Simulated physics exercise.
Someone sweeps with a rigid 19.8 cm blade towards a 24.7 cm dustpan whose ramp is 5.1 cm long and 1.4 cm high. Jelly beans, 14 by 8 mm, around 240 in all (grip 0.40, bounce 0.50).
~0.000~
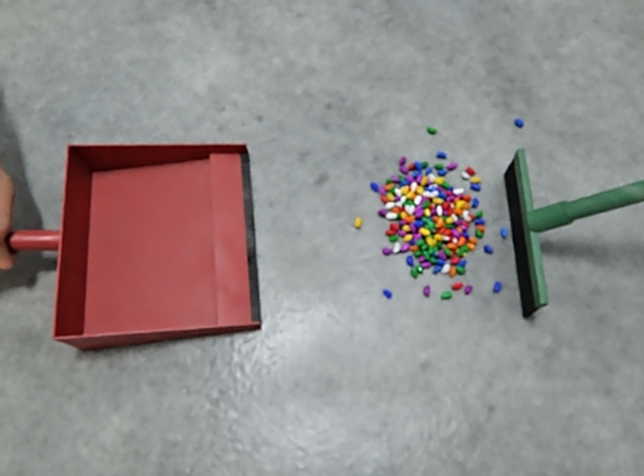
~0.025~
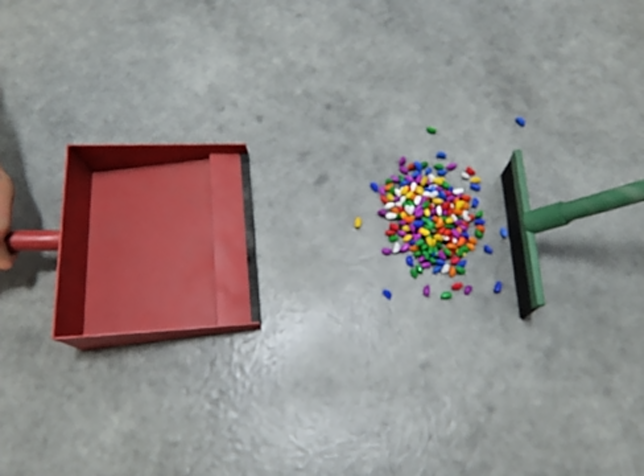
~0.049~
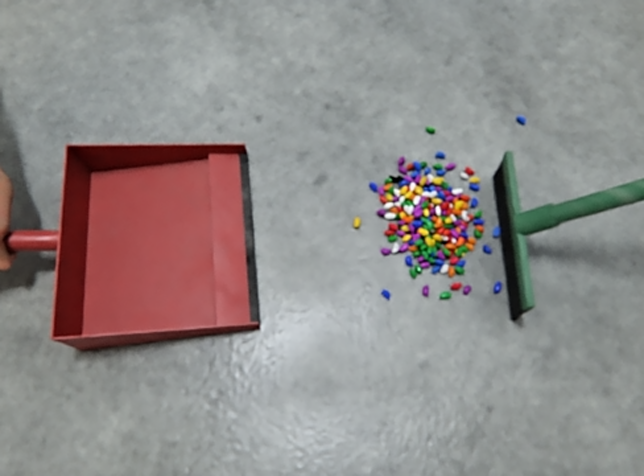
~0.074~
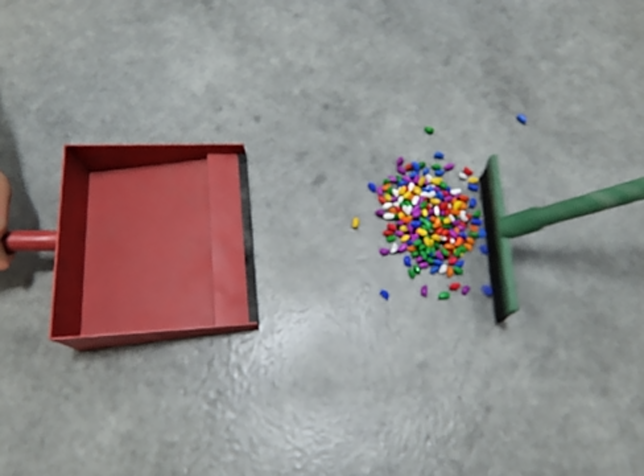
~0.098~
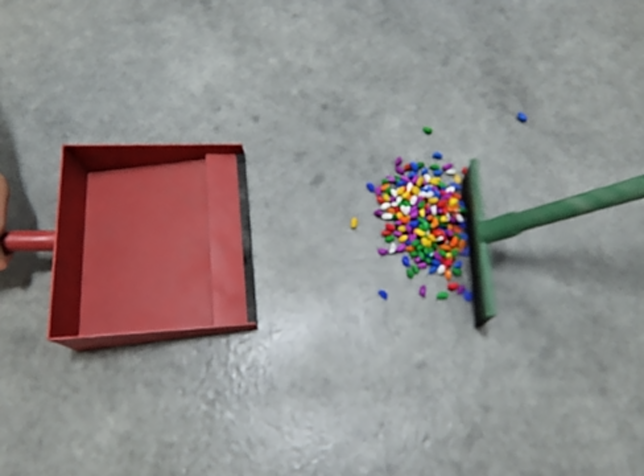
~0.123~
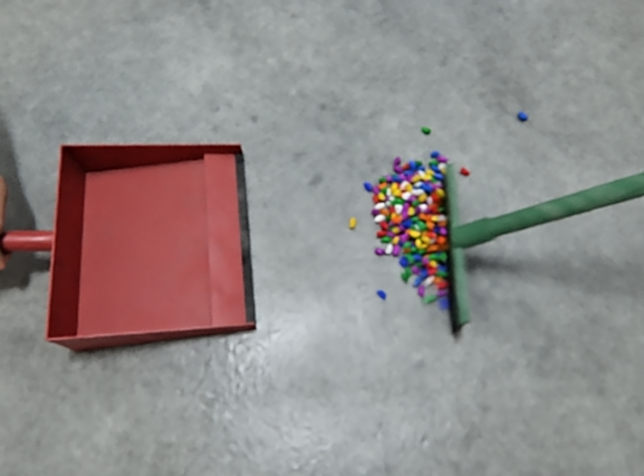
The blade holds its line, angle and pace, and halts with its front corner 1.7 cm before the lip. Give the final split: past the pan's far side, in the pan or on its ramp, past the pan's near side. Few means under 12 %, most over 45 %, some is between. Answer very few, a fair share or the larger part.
Far side very few, pan a fair share, near side very few.
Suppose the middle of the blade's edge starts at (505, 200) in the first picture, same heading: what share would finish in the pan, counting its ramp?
About 55 per cent.
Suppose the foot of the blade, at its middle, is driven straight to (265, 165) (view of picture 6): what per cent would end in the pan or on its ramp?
Some 40 per cent.
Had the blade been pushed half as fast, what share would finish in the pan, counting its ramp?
In that case some 20 per cent.
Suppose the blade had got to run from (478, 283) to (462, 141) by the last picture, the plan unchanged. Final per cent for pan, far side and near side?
Pan 30, far 30, near 5.
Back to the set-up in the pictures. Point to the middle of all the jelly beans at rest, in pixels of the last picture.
At about (250, 229).
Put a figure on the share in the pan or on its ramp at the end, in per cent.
Roughly 40 per cent.
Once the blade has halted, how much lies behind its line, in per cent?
Roughly 20 per cent.
After 0.23 s, middle of the blade 13 cm from the lip; 0 % over the lip, far side 0 %, near side 5 %.
After 0.30 s, middle of the blade 5 cm from the lip; 0 % over the lip, far side 0 %, near side 5 %.
After 0.51 s, middle of the blade 3 cm from the lip; 40 % over the lip, far side 5 %, near side 5 %.
At rest (2.0 s), far side 10 %, pan 40 %, near side 5 %, in front of the lip or behind the blade 50 %.
